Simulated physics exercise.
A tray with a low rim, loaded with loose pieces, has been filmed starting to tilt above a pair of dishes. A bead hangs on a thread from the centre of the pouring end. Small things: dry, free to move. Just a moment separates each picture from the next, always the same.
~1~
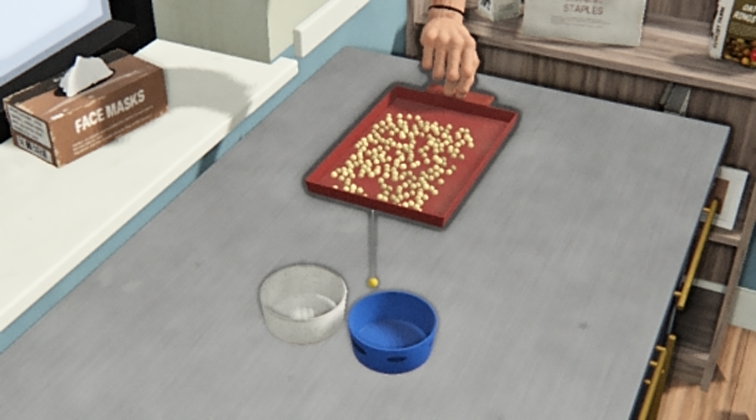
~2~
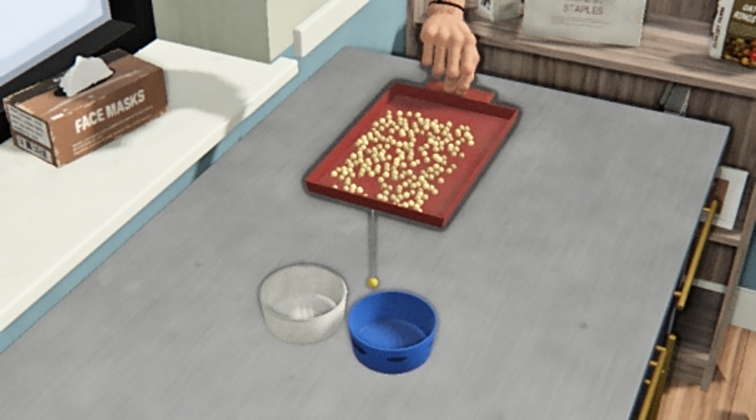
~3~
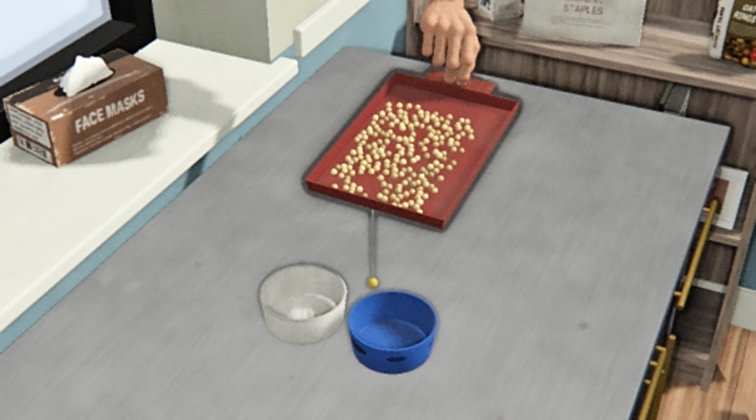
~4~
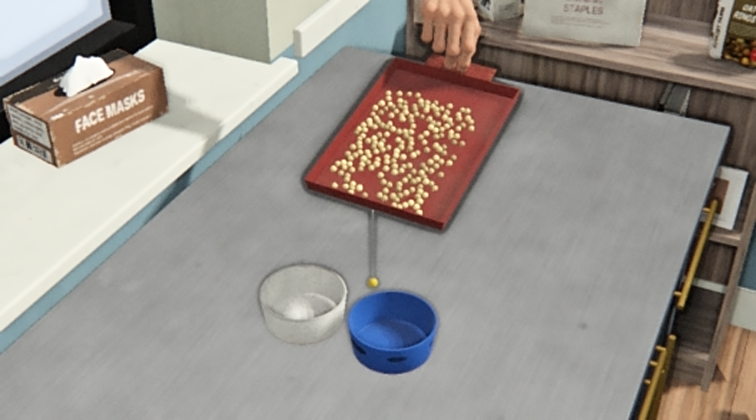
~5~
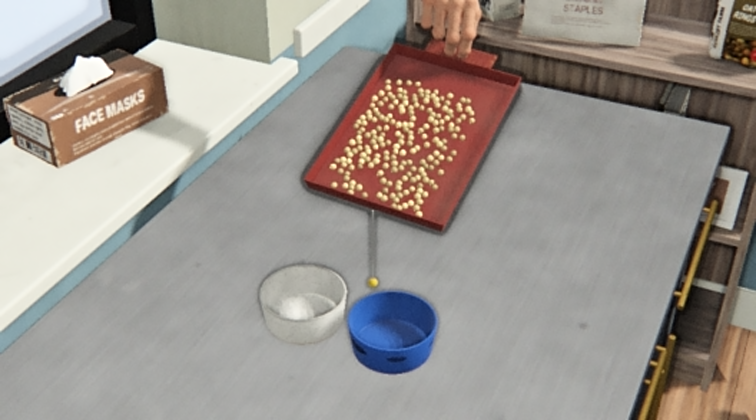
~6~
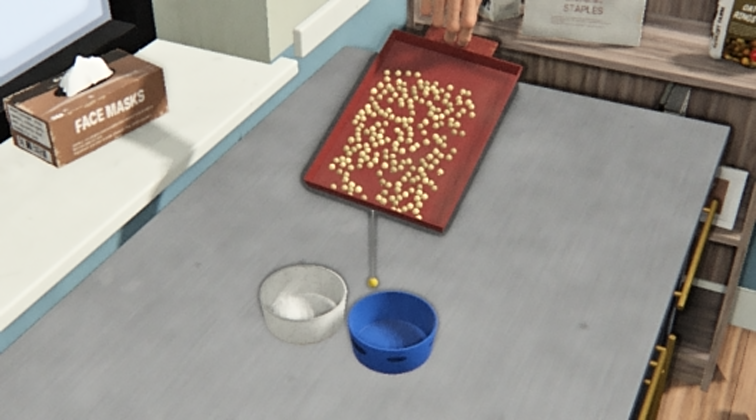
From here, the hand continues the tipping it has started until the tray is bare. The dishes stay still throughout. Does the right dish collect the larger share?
Winner: Right dish.
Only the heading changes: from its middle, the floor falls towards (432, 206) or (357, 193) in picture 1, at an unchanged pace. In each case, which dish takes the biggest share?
Heading one: The dish placed right; heading two: The dish placed left.
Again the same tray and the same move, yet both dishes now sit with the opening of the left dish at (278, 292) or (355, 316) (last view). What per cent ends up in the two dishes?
Near 50 and 70 percent respectively.
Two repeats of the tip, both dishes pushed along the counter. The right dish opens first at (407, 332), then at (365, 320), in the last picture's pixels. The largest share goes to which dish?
One: The right-hand dish. Two: The dish on the right.
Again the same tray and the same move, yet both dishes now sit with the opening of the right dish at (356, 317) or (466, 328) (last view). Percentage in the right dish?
Around 40 and then 30 per cent.
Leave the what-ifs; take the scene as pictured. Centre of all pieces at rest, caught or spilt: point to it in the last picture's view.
Resting centre, last frame: Roughly (398, 351).
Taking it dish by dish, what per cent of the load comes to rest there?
In per cent, left near 0 and right near 70.
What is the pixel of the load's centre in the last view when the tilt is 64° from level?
Roughly at (397, 204).
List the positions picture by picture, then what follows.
Corners of the pouring end (309, 180) and (442, 215), level; middle of the load (401, 159), soya beans; left dish (283, 329); right dish (374, 359); bead on its thread (373, 283), in the first picture.
Corners of the pouring end (309, 179) and (442, 216), level; middle of the load (401, 158), in the second picture.
Corners of the pouring end (309, 179) and (442, 217), tipped barely, lowest at the right corner; middle of the load (401, 153), in the third picture.
Corners of the pouring end (308, 178) and (442, 220), tipped a little, lowest at the right corner; middle of the load (401, 148), in the fourth picture.
Corners of the pouring end (308, 178) and (442, 222), tipped clearly, lowest at the right corner; middle of the load (401, 142), in the fifth picture.
Corners of the pouring end (307, 178) and (442, 224), tipped clearly, lowest at the right corner; middle of the load (400, 140), about a tenth on the move; left dish (283, 329); right dish (374, 359), in the sixth picture.
Just after the last frame, tray tipped steeply; almost all on the tray; about a tenth in the air.
A moment on, tray tipped past a quarter turn; the larger part on the tray; about a tenth in the right dish; about a tenth outside both; about a tenth in the air.
Further on, tray tipped past a quarter turn; the larger part in the right dish; just a few in the left dish; roughly a quarter outside both.
When it is over, tray tipped past a quarter turn; the larger part in the right dish; just a few in the left dish; roughly a quarter outside both.
